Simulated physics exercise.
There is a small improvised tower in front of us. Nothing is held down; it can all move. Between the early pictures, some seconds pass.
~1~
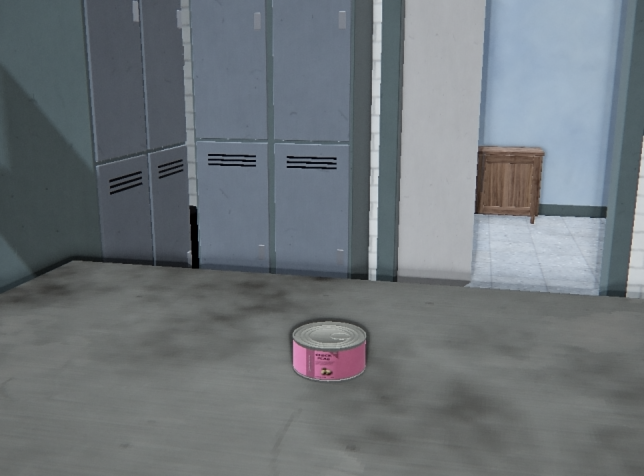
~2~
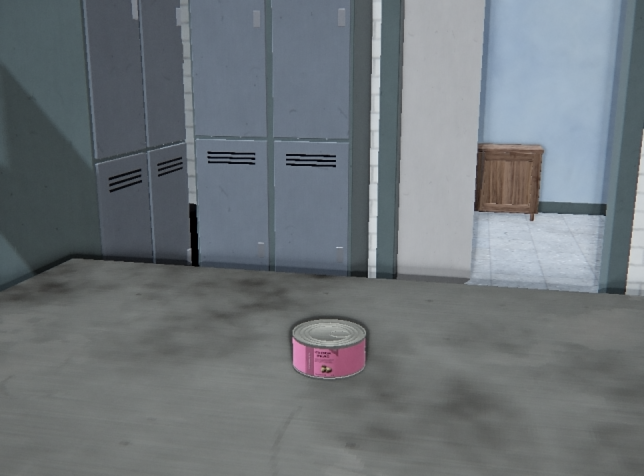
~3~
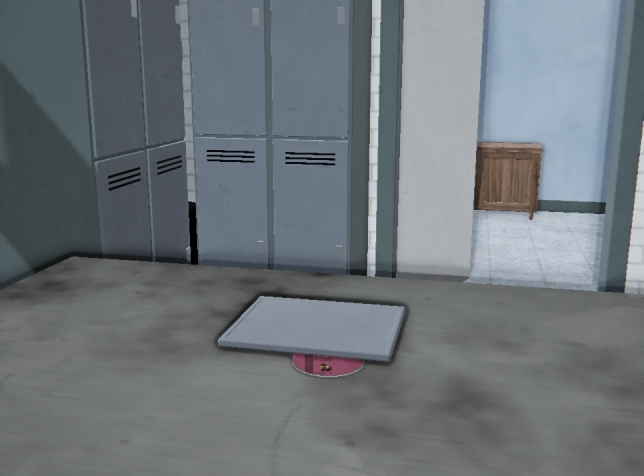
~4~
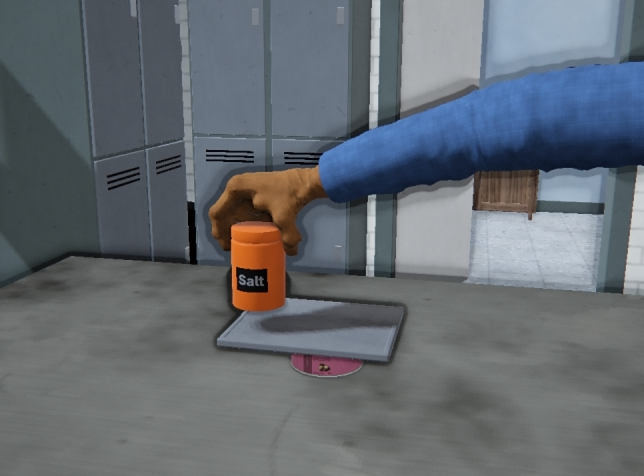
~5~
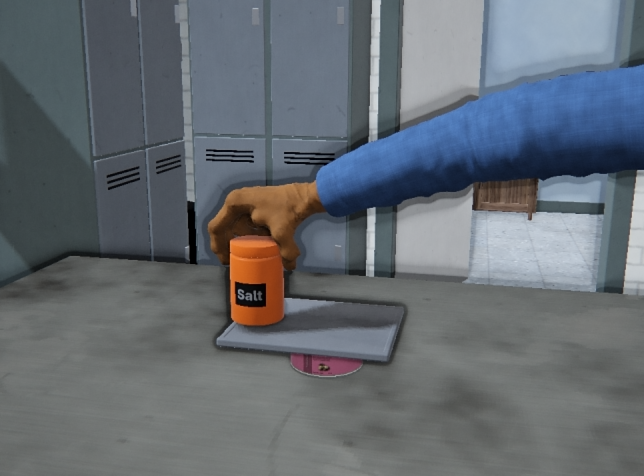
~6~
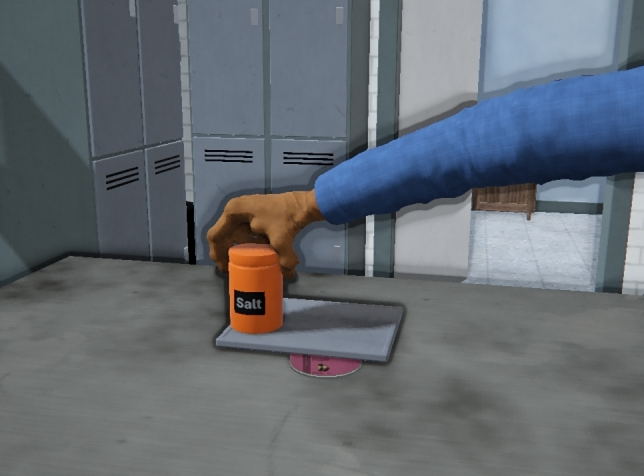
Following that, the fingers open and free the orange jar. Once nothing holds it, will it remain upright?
No, it falls.
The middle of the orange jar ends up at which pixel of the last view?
Look around (146, 346) in the final frame.
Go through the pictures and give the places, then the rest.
The last thing is not in view yet; pink tub (329, 351), in the first frame.
The last thing is not in view yet; pink tub (329, 348), in the second frame.
The last thing is not in view yet, in the third frame.
Still above its spot; orange jar (259, 265), in the fourth frame.
Still above its spot; orange jar (257, 279), in the fifth frame.
In place under the hand; orange jar (256, 287), in the sixth frame.
Then, 0.30 s on from there, orange jar now fallen; grey lid turned 31° from how it was put.
Then, 0.50 s on from there, grey lid turned 23° from how it was put.
Then, 1.20 s on from there, grey lid shifted a little.
In the end, fallen, orange jar; the other 2 unmoved. At the end, from the last picture's camera, orange jar near (145, 347). The stack loses its balance.
